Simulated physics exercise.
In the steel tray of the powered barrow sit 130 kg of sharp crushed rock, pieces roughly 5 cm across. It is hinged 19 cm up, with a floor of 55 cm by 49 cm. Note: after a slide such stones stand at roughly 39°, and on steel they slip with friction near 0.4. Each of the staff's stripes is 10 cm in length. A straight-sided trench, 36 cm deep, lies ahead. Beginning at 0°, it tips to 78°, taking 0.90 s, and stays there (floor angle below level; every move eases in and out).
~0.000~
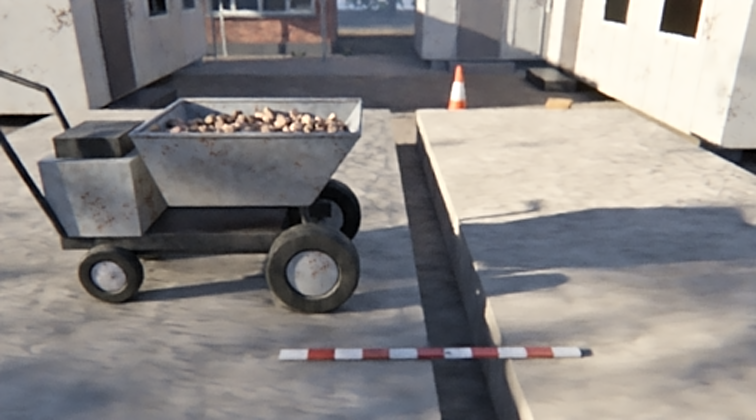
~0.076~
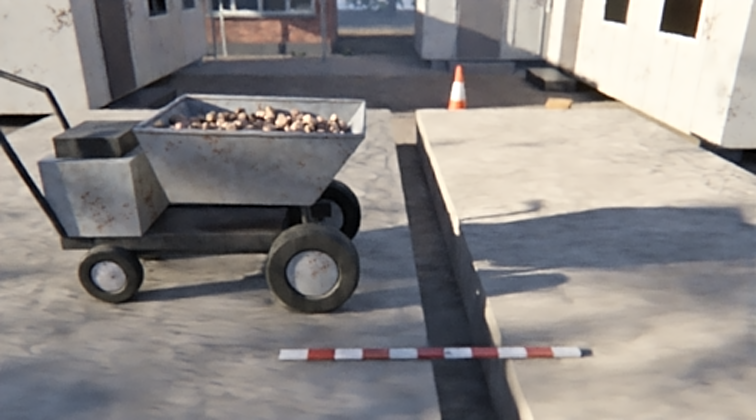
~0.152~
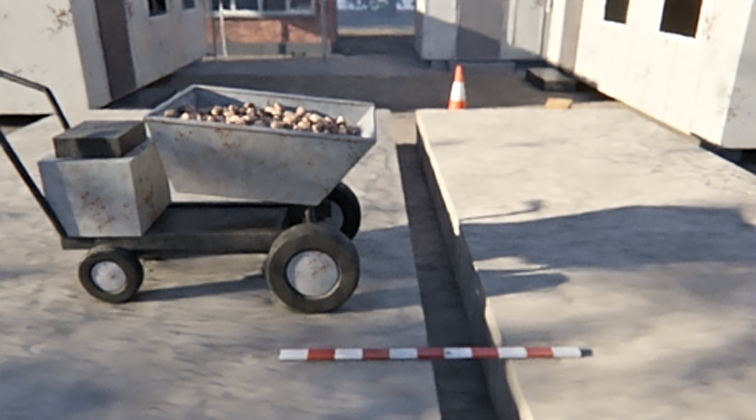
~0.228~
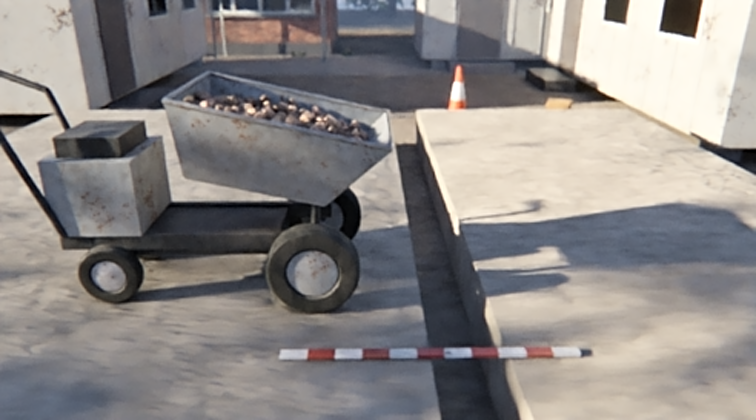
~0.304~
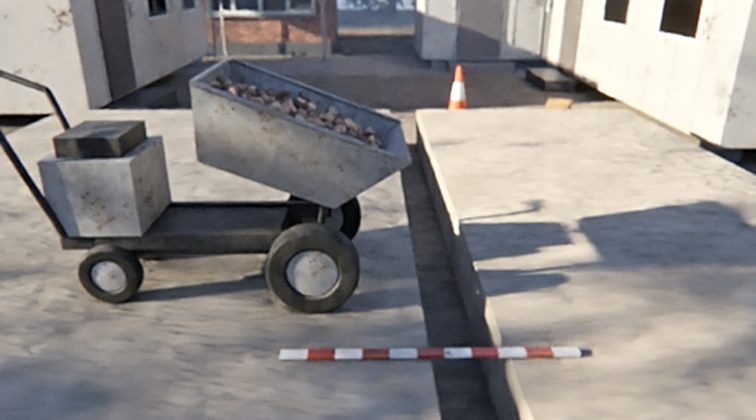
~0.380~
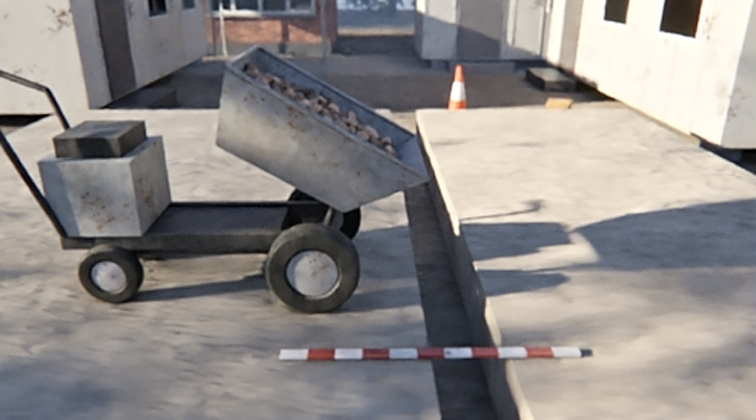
A powered barrow standing on concrete beside a trench, its steel tray of crushed rock tilting steadily forward to the right.
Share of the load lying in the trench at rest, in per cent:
57 per cent.
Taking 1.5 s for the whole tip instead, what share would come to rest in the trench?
Trench share: Approx. 70%.
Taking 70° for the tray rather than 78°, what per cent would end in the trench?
It would be near 40 per cent.
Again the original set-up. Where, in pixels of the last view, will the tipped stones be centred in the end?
(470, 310).
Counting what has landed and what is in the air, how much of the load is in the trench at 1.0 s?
Roughly 10 percent of the load.
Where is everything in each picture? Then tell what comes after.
The first frame shows lip at (360, 135), floor tilted 0°, highest stones at (248, 121).
In the second frame, the tray is at 2°, its lip at (364, 136); the top of the load is at (239, 118); the stones move at 0.3 m/s on average.
In the third frame, the tray is at 6°, its lip at (376, 141); the top of the load is at (219, 111); the stones move at 0.7 m/s on average.
In the fourth frame, the tray is at 12°, its lip at (392, 150); the top of the load is at (227, 101); the stones move at 0.9 m/s on average.
In the fifth frame, the tray is at 21°, its lip at (411, 162); the top of the load is at (231, 88); the stones move at 1.1 m/s on average.
The sixth frame shows lip at (429, 180), floor tilted 30°, highest stones at (255, 76); the stones move at 1.2 m/s on average.
After 0.7 s the floor is at 66°; 100 % in the tray; the foremost stones are at (456, 230).
After 1.0 s the floor is at 78°; 65 % in the tray, 12 % in the trench, 23 % past the trench; the foremost stones are at (563, 284).
After 1.4 s the floor is at 78°; 28 % in the tray, 31 % in the trench, 41 % past the trench; the foremost stones are at (666, 281).
After 3.3 s the floor is at 78°; 3 % in the tray, 57 % in the trench, 40 % past the trench; the foremost stones are at (696, 282).
